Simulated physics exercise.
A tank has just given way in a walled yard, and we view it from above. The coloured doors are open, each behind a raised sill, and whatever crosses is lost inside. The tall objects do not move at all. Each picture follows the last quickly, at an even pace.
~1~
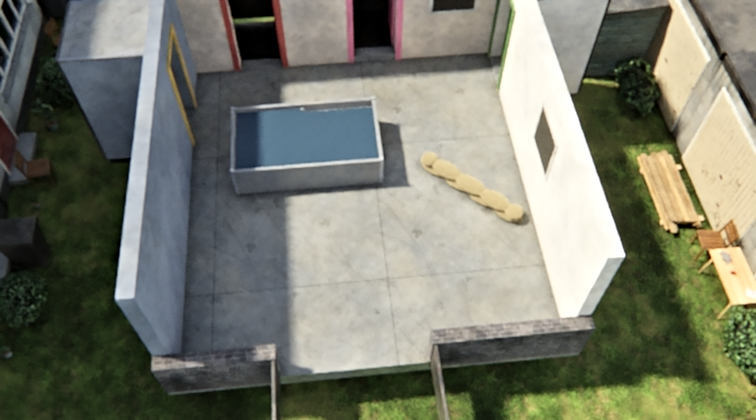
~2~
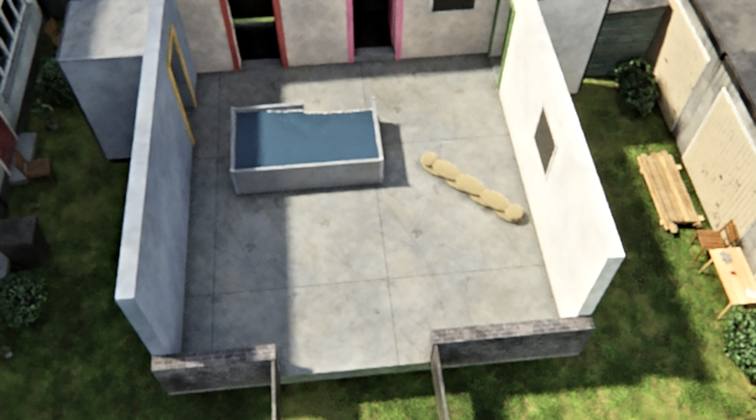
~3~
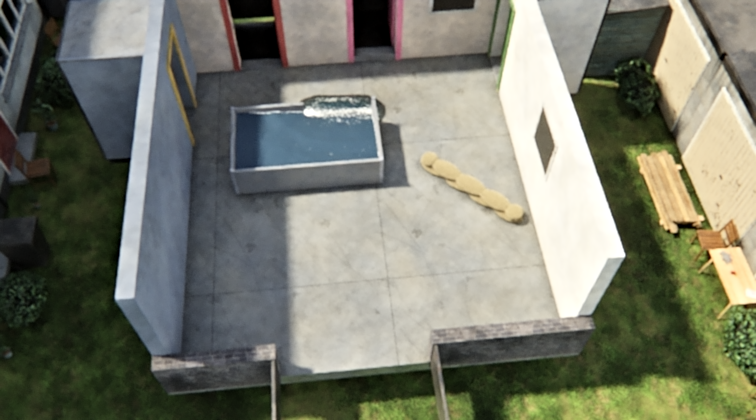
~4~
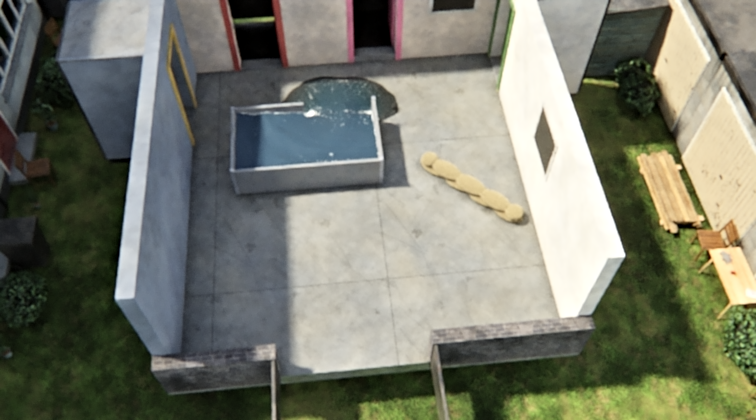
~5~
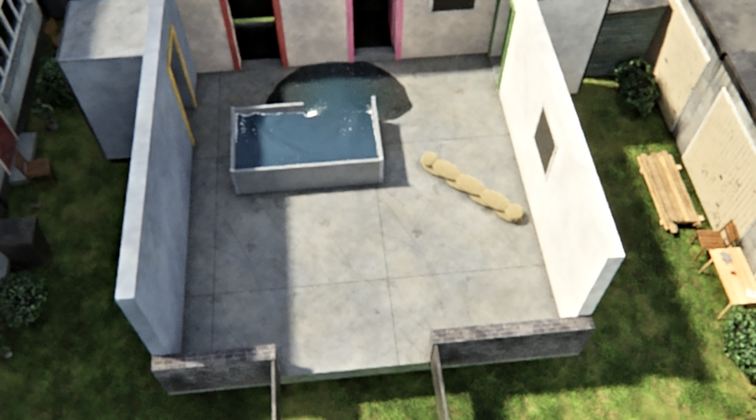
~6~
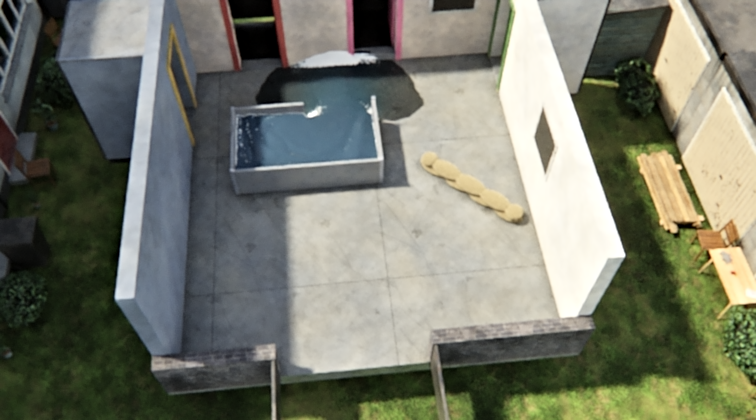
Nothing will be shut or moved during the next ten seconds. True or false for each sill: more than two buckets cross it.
Yellow door - true; pink door - true; red door - true; green door - true.
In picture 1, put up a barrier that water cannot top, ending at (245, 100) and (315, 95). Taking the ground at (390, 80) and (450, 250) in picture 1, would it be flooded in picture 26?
Taking the points in order, the first is inundated and the second is high and dry.
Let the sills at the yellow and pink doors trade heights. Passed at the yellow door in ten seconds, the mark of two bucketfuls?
Yellow door: Falls short.
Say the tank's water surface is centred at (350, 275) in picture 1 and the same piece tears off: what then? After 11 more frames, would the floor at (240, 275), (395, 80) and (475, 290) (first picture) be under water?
Points in turn: Not reached; inundated; not reached.
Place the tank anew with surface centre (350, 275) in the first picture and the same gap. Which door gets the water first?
That would be the pink-painted one.
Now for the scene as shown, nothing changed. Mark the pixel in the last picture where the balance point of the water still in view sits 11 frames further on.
Around pixel (330, 117) of the last picture.
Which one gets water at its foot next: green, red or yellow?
It's the door marked red.
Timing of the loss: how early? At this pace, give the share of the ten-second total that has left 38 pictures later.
I get 85 percent.
A moment on, water covers 15 % of the floor; the yellow door not reached, the pink door over two buckets in, the red door under two buckets in, the green door not reached.
Next, water covers 25 % of the floor; the yellow door not reached, the pink door far over two buckets in, the red door over two buckets in, the green door under two buckets in.
Then, water covers 35 % of the floor; the yellow door under two buckets in, the pink door far over two buckets in, the red door over two buckets in, the green door far over two buckets in.
Later, water covers 55 % of the floor; the yellow door over two buckets in, the pink door far over two buckets in, the red door over two buckets in, the green door far over two buckets in.
In the end, water covers 75 % of the floor; the yellow door over two buckets in, the pink door far over two buckets in, the red door over two buckets in, the green door far over two buckets in.
